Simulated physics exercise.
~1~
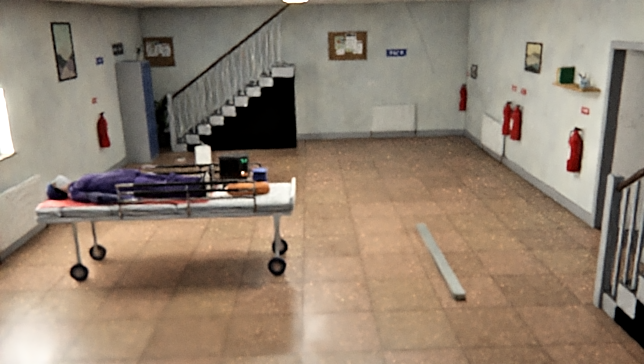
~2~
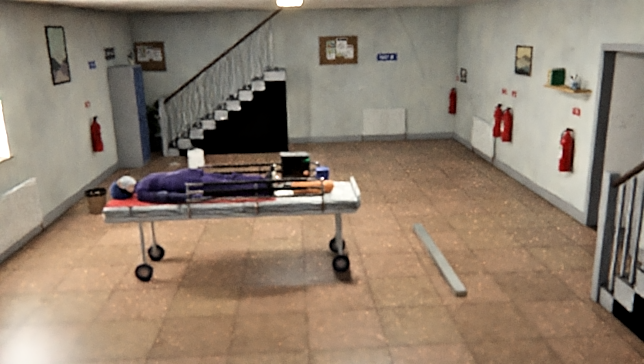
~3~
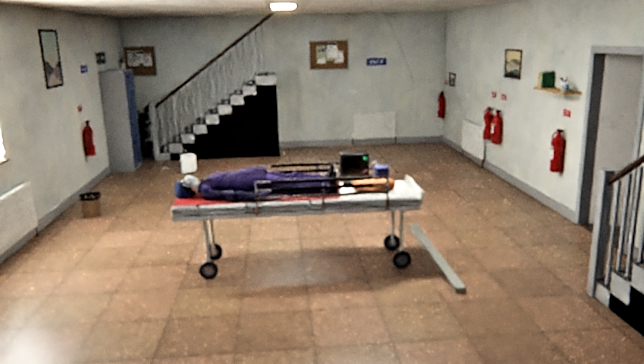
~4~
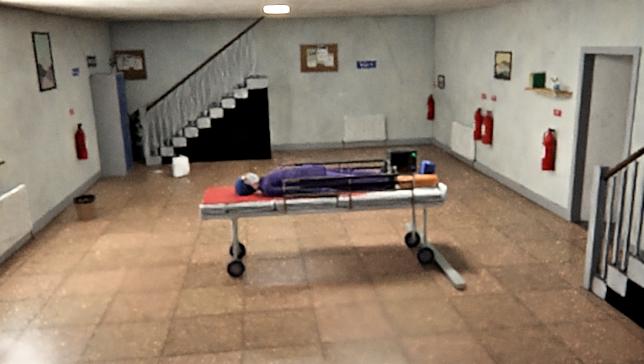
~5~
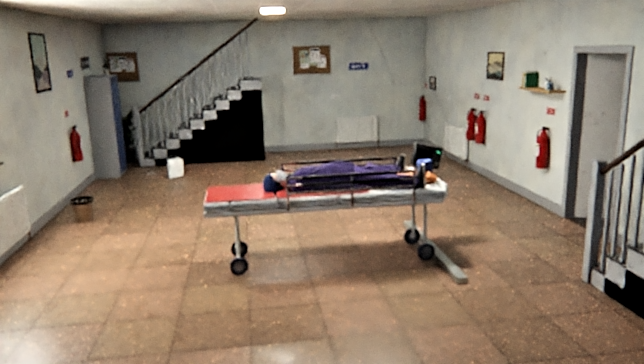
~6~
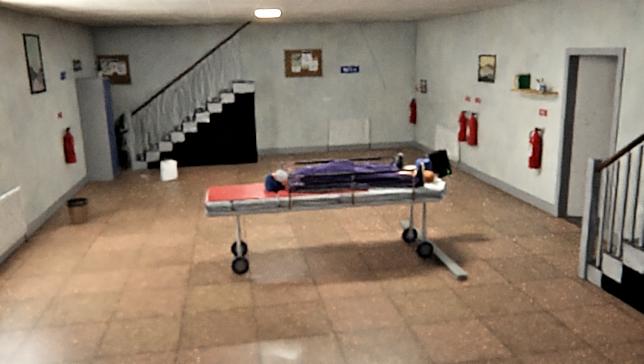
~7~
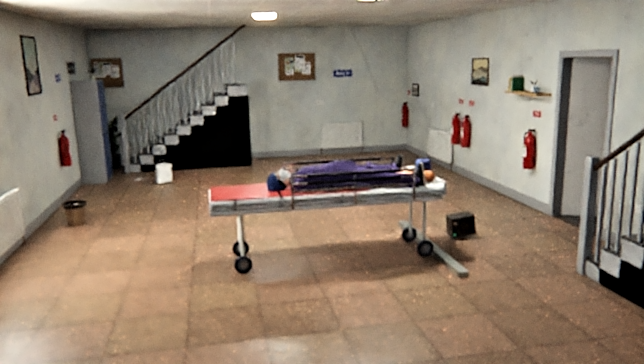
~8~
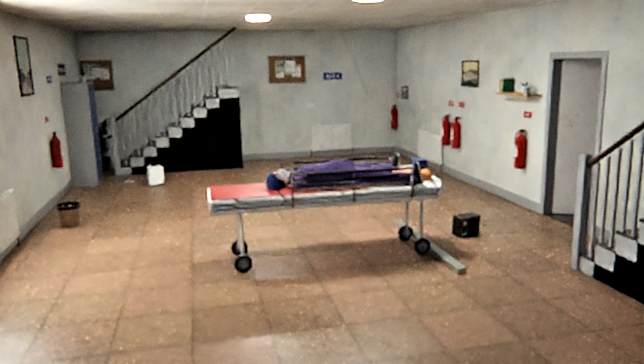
In a tiled hall with a staircase and red fire extinguishers on the walls, a trolley carries a person in purple lying flat, with a black monitor and other gear near the feet. It rolls to the right towards a grey sill on the floor and stops there, staying level. The person and the gear slide on towards the right end, baring the red surface behind the head. The black monitor leans, tips over the end and drops to the floor. The person stays on the trolley, feet short of the end, with the orange bottle still aboard.
